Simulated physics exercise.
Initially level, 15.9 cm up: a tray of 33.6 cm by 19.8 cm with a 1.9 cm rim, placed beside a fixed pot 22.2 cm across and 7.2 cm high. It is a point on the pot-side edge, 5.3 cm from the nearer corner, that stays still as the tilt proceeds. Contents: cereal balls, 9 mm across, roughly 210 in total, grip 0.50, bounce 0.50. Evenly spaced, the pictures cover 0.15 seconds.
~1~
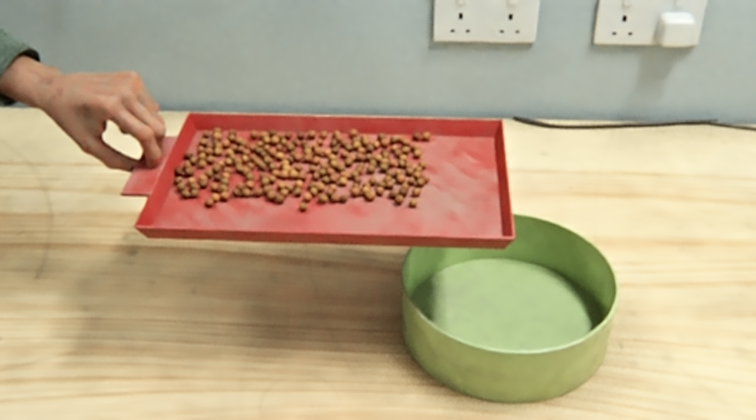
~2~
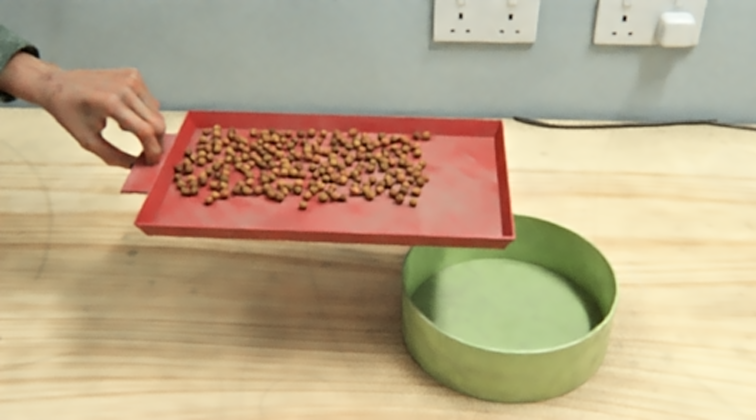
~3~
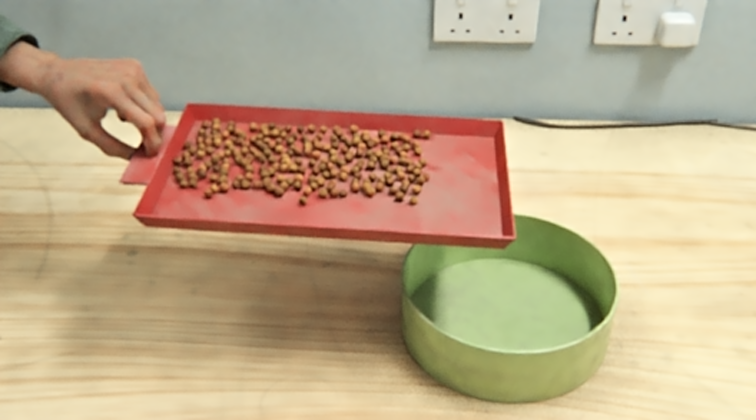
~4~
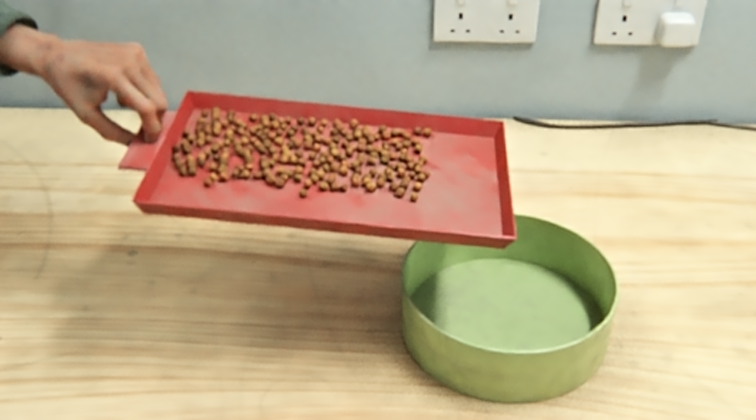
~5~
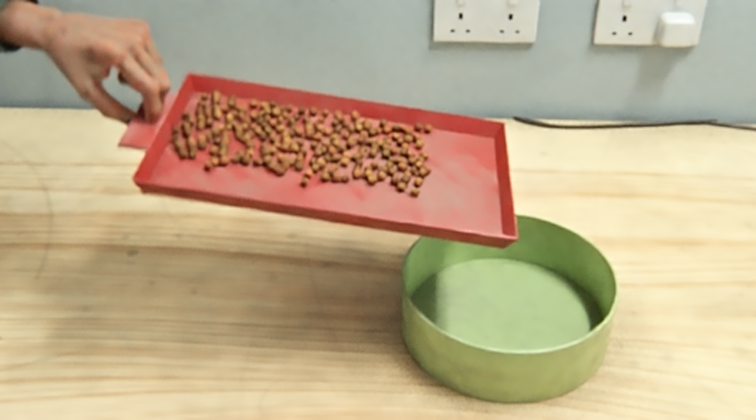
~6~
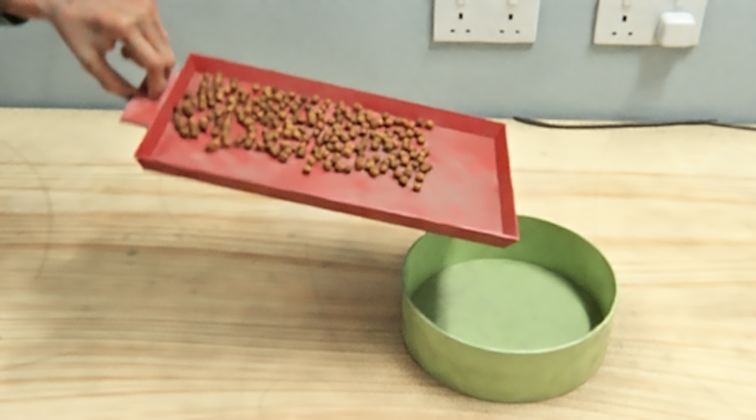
A red tray of small brown cereal balls is held by a hand at its left end above a pale wooden table, seen from the front and slightly above. A round green pot sits below its right end, with white sockets and a dark cable behind. The hand raises the left end, slowly then faster, tilting the tray down to the right while the pieces keep their places on it and the camera stays still.
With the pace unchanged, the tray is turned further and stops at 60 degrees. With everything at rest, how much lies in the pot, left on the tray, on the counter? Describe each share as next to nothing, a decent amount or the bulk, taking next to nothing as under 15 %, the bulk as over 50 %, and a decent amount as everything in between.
In the end pot: A fair amount; left on the tray: A fair amount; counter: A fair amount.
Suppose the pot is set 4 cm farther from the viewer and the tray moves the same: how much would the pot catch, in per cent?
Result after the change: About 55 in a hundred.
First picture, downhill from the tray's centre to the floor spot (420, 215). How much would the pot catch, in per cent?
50 %.
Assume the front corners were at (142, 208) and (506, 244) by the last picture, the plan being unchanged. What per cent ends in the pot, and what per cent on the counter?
The pot gets 25 and the counter 40.
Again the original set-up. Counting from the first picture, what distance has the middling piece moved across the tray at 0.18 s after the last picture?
Displacement on the tray: About 1 cm.
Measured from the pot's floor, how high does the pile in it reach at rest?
1.0 cm.
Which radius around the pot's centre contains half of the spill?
Roughly 20 centimetres.
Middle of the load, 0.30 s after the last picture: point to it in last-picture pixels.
Estimated centre of load: Around (421, 67).
Then, 0.18 s after the last picture, tilt 38 degrees; the tray holds 100 %, the pot 0 %.
Then, 0.30 s after the last picture, tilt 54 degrees; the tray holds 100 %, the pot 0 %.
Then, 0.55 s after the last picture, tilt 60 degrees; the tray holds 50 %, the pot 5 %.
In the end, pot 35 %, tray 30 %, counter 35 %.
